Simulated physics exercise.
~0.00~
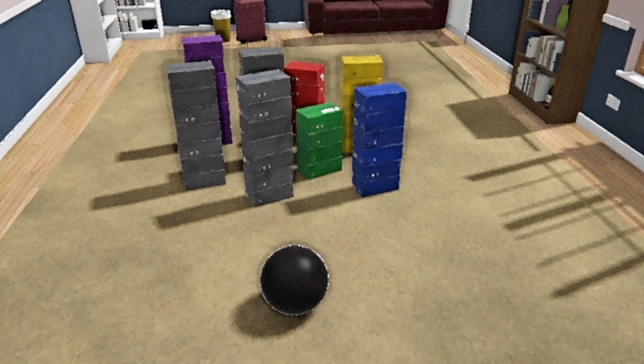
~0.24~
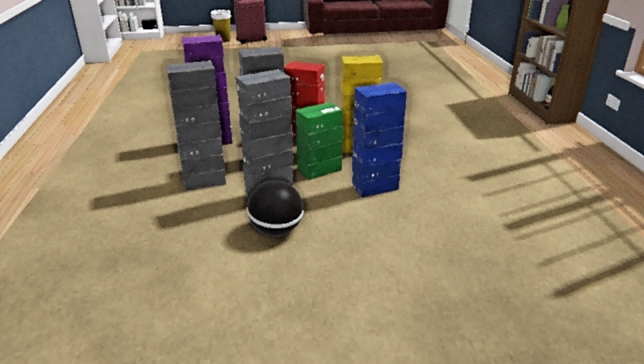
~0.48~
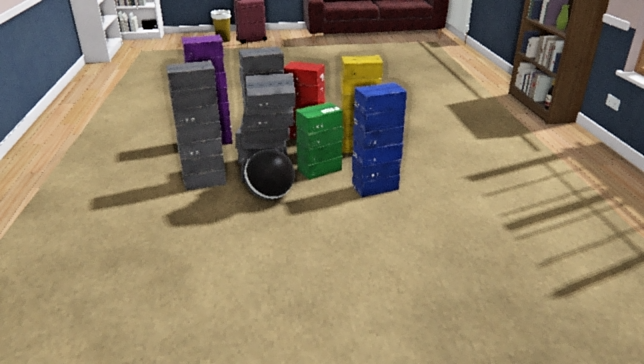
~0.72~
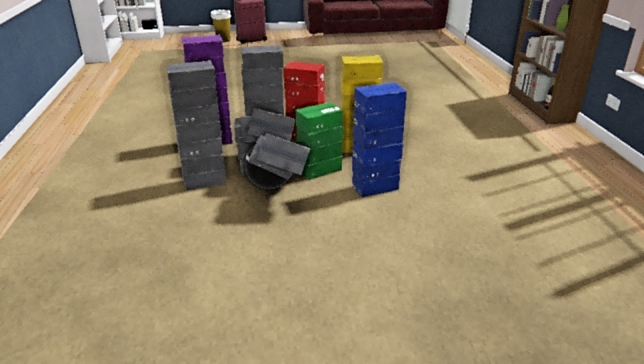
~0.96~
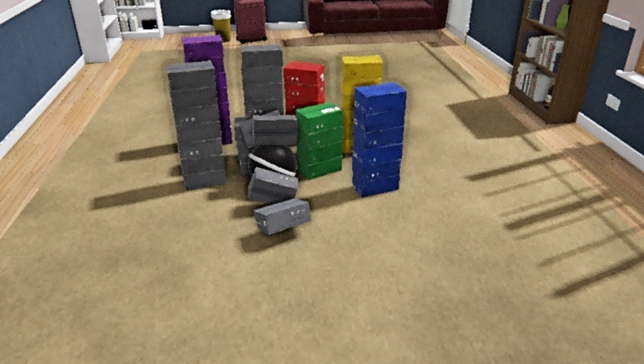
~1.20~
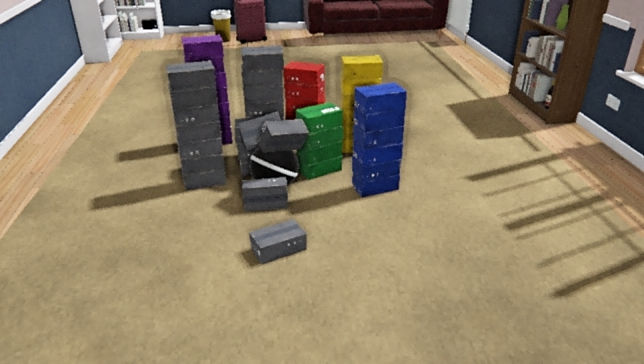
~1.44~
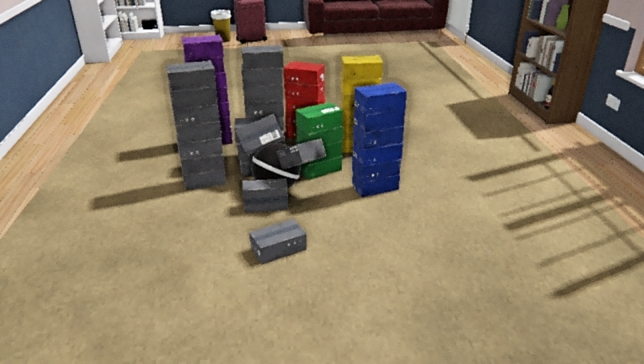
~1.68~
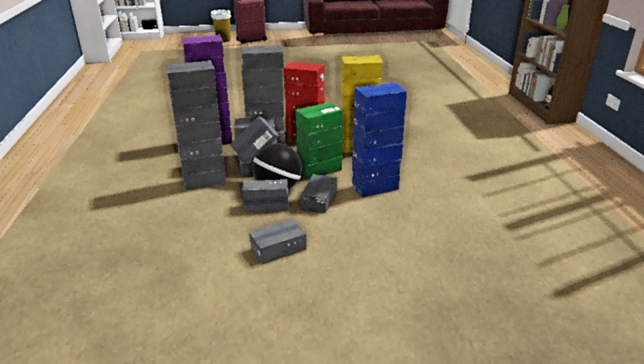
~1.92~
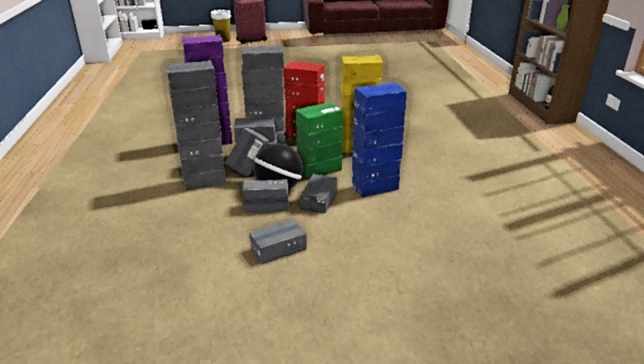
Eight columns of stacked boxes stand on a tan carpet in a living room, viewed from above, with purple and grey towers to the left, red and green near the middle, and yellow and blue to the right. A black ball with a pale stripe rolls away from the viewer and strikes the front middle grey column. The column buckles, and its upper boxes topple forward over the ball. One box lands out in front, another slides down to the right, and the ball settles among the fallen grey boxes while the coloured towers remain standing.
